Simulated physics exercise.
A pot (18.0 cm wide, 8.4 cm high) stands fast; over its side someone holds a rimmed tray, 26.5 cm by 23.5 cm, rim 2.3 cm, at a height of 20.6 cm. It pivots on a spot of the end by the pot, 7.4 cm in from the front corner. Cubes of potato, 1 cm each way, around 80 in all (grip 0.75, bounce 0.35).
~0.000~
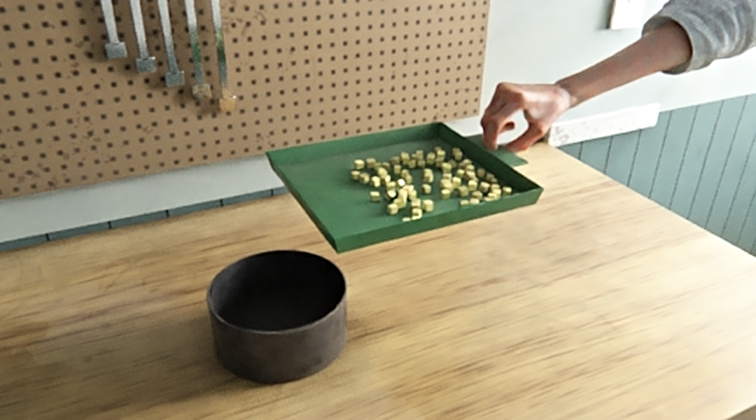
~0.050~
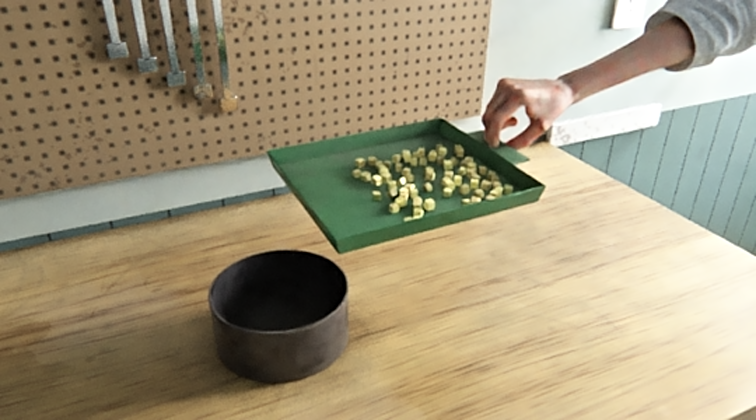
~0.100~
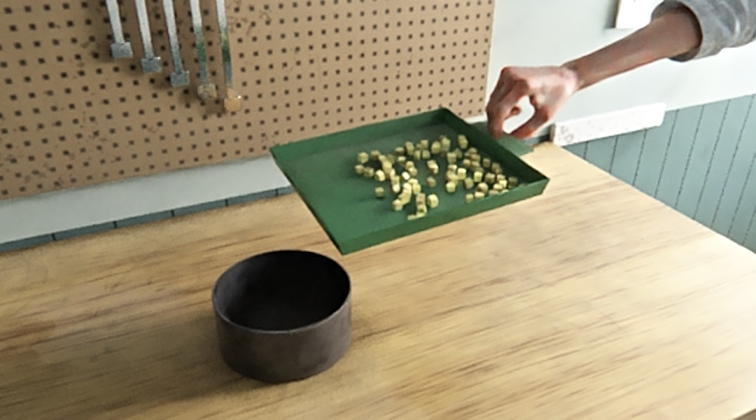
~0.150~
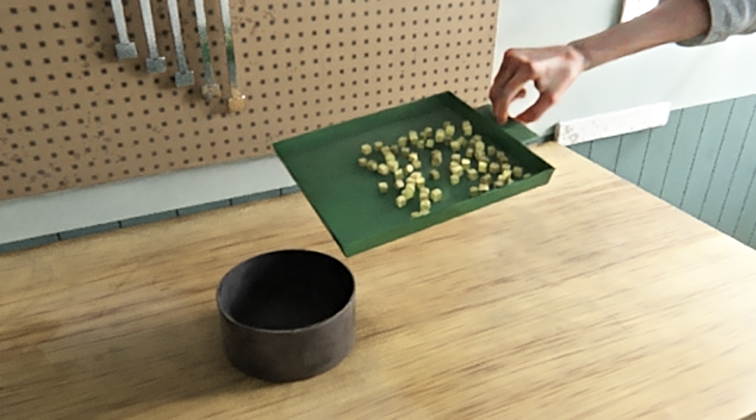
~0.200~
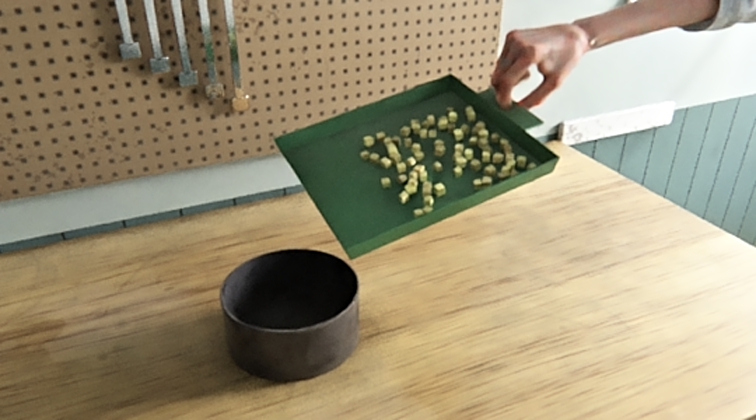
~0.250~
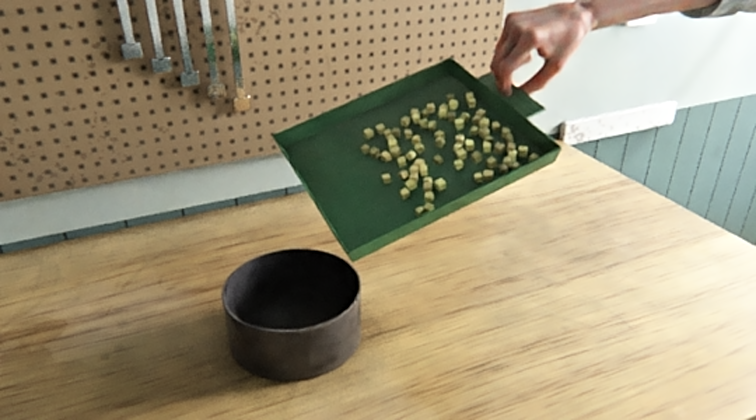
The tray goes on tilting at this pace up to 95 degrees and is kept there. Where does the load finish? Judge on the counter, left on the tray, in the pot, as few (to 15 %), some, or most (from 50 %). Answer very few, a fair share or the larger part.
Counter the larger part, tray very few, pot very few.
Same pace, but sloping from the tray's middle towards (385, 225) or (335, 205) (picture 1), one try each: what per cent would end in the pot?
About 0 and 25 per cent.
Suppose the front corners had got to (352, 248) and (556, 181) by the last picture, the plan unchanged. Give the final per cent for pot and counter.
Pot 0, counter 95.
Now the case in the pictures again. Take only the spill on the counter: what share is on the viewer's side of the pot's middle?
About 100 per cent.
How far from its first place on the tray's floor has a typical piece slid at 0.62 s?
Roughly 8 cm.
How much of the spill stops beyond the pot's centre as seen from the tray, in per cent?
About 70 per cent.
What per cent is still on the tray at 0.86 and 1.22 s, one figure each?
In turn: 50, 10.
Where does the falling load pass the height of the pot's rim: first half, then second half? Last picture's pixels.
At about (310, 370), then at (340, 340).
After 0.62 s, tilt 56 degrees; the tray holds 100 %, the pot 0 %.
After 0.86 s, tilt 80 degrees; the tray holds 50 %, the pot 0 %.
After 1.22 s, tilt 95 degrees; the tray holds 10 %, the pot 0 %.
In the end, at 2.6 s, counter 100 %, tray 0 %, pot 0 %.
